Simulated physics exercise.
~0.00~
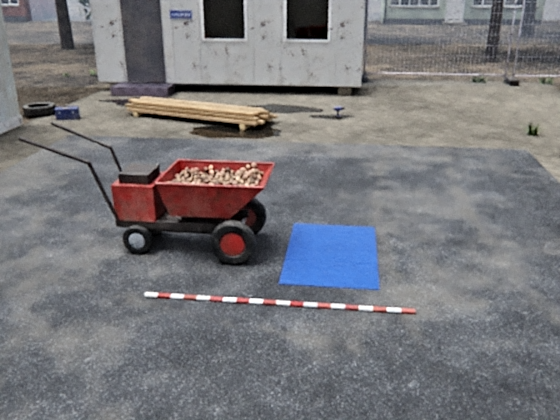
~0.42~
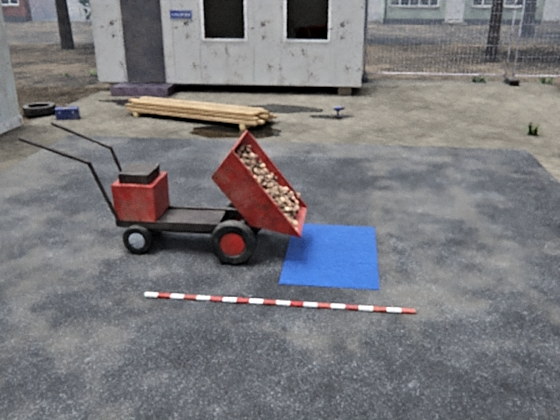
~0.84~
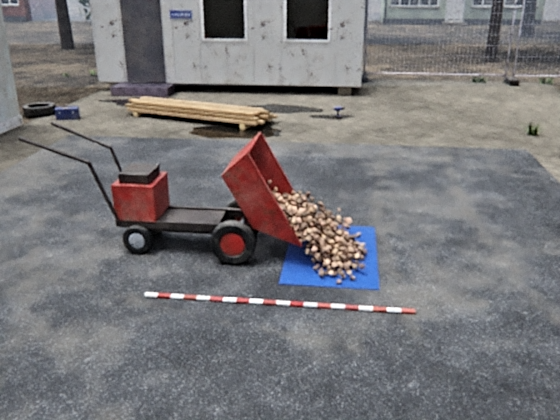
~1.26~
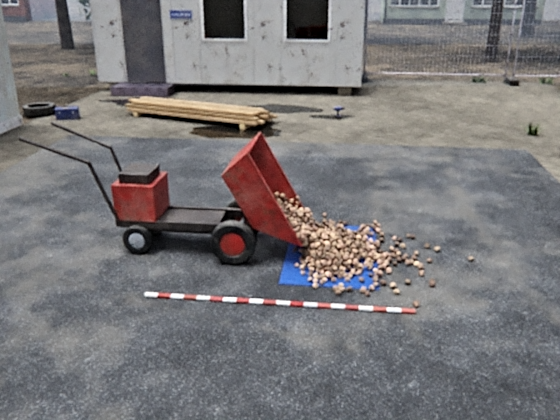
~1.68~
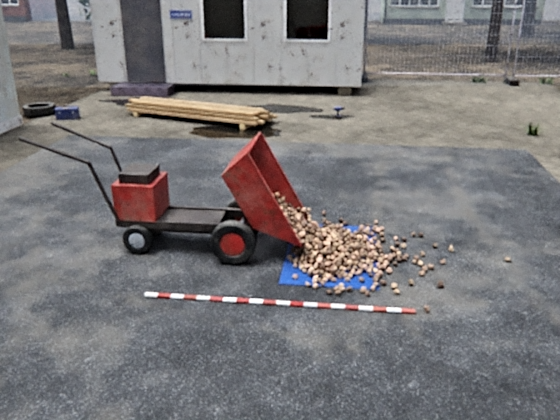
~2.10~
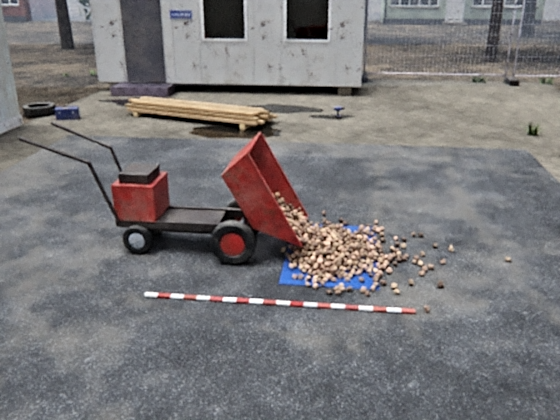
On a building site, a small red barrow tipped its tray steeply to the right and crushed stones slid out onto a blue sheet, spreading until most lay heaped there, with some scattered beyond it and the tray still raised.
